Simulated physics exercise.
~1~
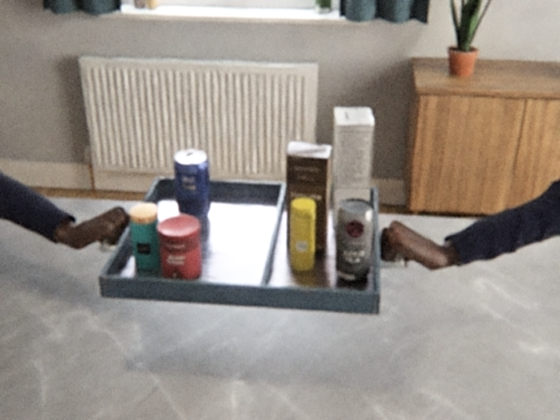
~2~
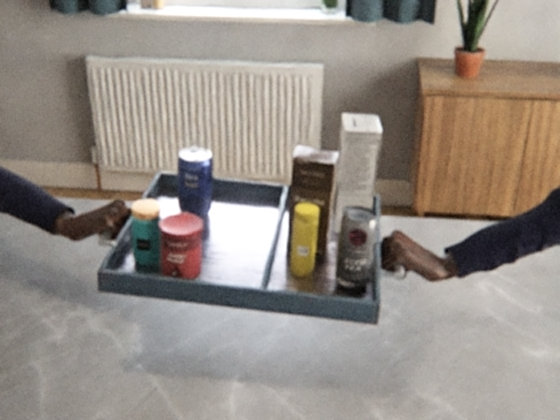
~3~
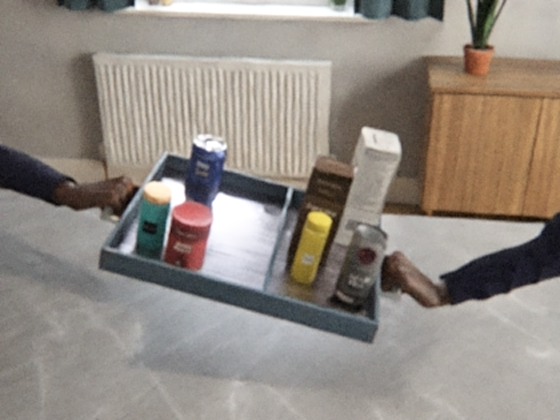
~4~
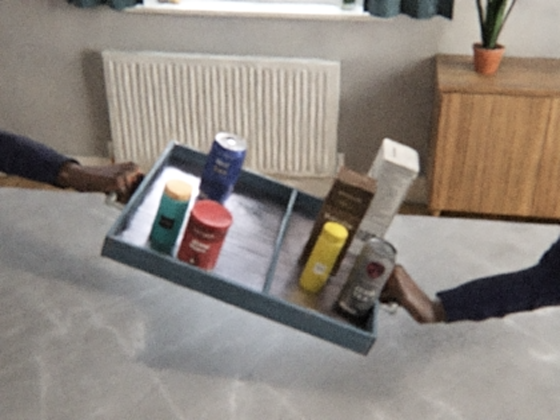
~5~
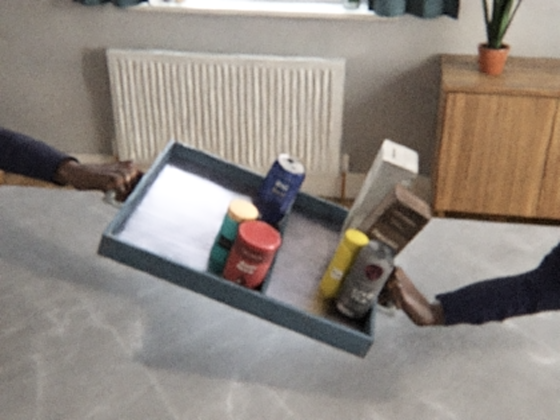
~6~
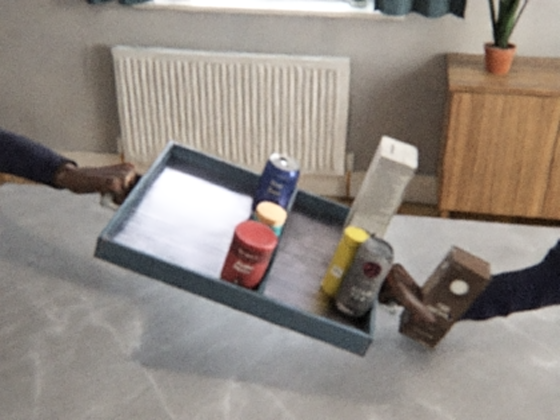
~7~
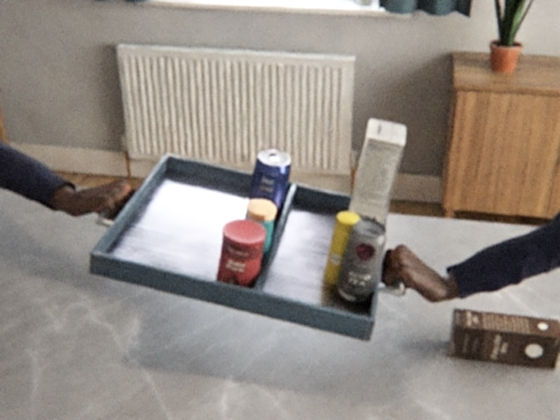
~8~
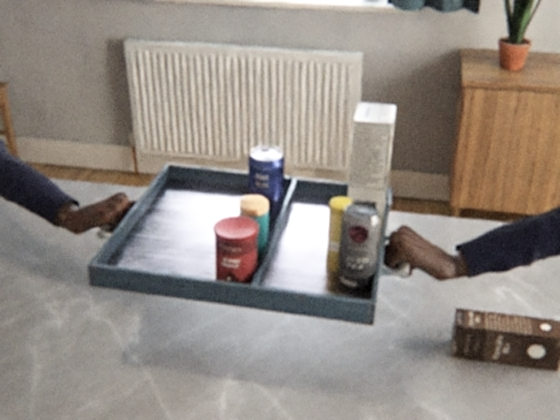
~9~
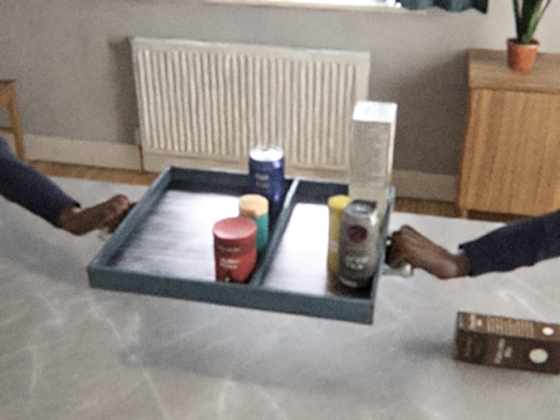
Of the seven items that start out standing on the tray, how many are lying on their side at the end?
One item ends on its side, the brown carton, which lies on the grey surface to the right of the tray.
At first, two hands hold a blue-grey tray level, with cans, tins, shakers and tall cartons standing on either side of its cross bar. The tray then tips steeply, its right side dropping, and everything on it leans. The turquoise shaker, red tin and blue can slide right toward the cross bar, while the brown carton tilts over the right edge. It tumbles off upside down past the hand and lands on its side on the grey surface. The hands bring the tray back to level, and the other six items end upright on it, the brown carton lying below at right.
